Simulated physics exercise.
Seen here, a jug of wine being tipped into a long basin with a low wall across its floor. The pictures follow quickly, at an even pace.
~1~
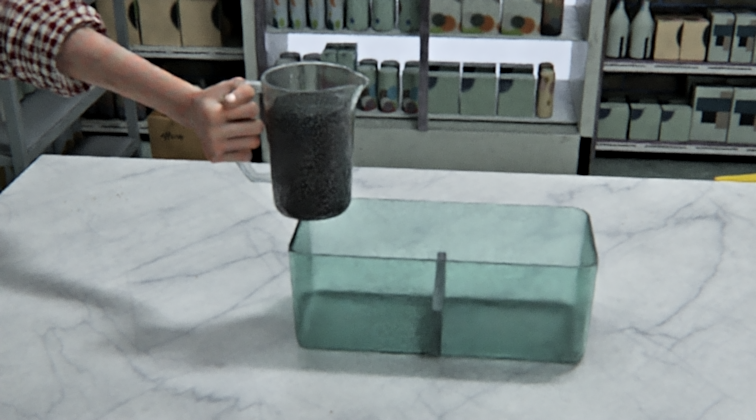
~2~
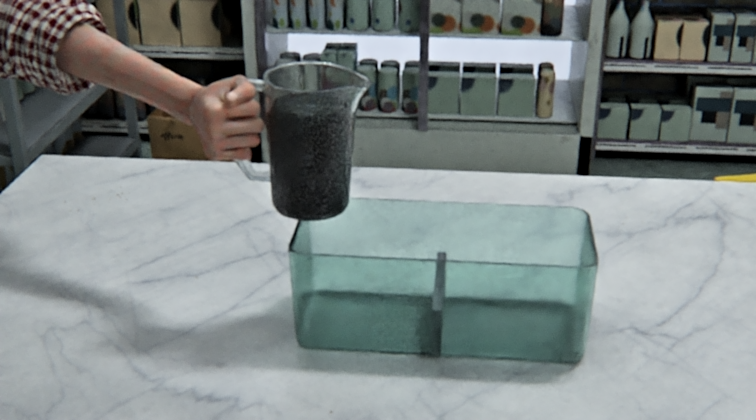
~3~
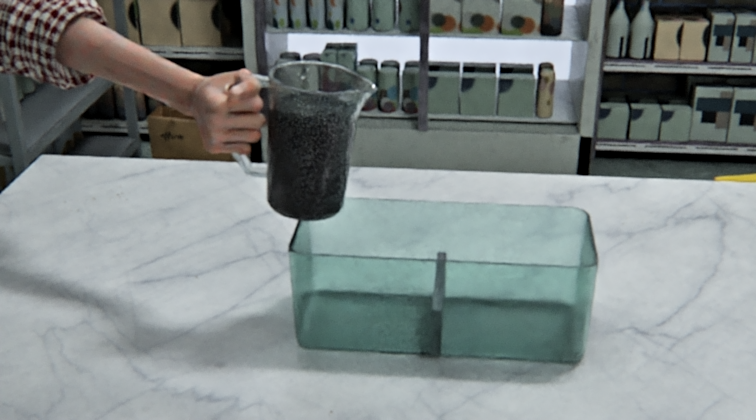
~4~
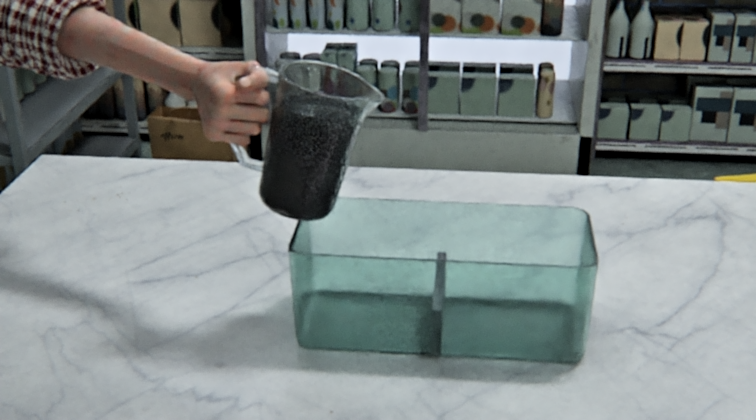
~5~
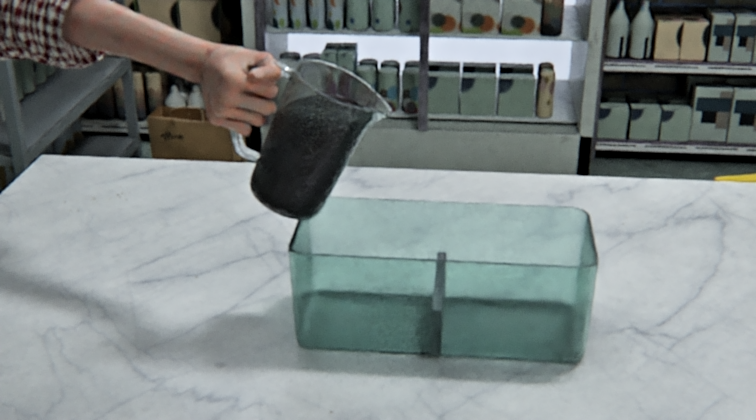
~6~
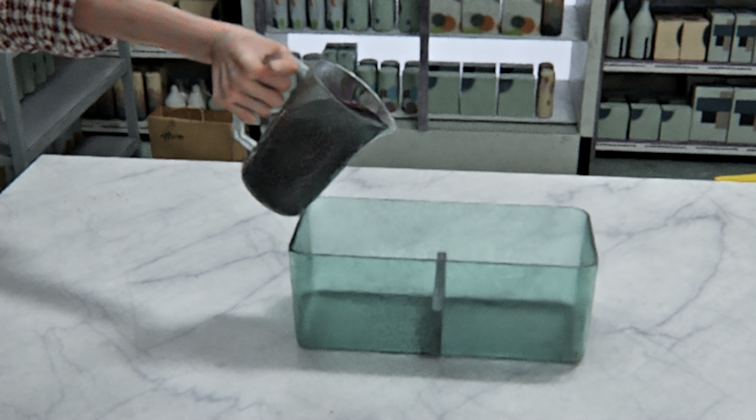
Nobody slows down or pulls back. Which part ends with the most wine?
The left-hand section gets the most.
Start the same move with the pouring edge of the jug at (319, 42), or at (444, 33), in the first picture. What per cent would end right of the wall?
First some 0, then 95 per cent.
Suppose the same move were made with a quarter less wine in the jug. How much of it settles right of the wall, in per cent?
Close to 15 per cent.
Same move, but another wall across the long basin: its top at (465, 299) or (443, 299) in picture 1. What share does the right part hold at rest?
First some 10, then 40 per cent.
A moment on, the tilt is 95° and 70 per cent is still to pour, 7 is left of the wall and 8 right of it.
Next, the tilt is 103° and 27 per cent is still to pour, 43 is left of the wall and 18 right of it.
Then the tilt is 103° and 6 per cent is still to pour, 59 is left of the wall and 31 right of it.
Later the tilt is 103° and 1 per cent is still to pour, 67 is left of the wall and 31 right of it.
Finally, 68 per cent lies left of the wall, 32 right of it and 1 outside.
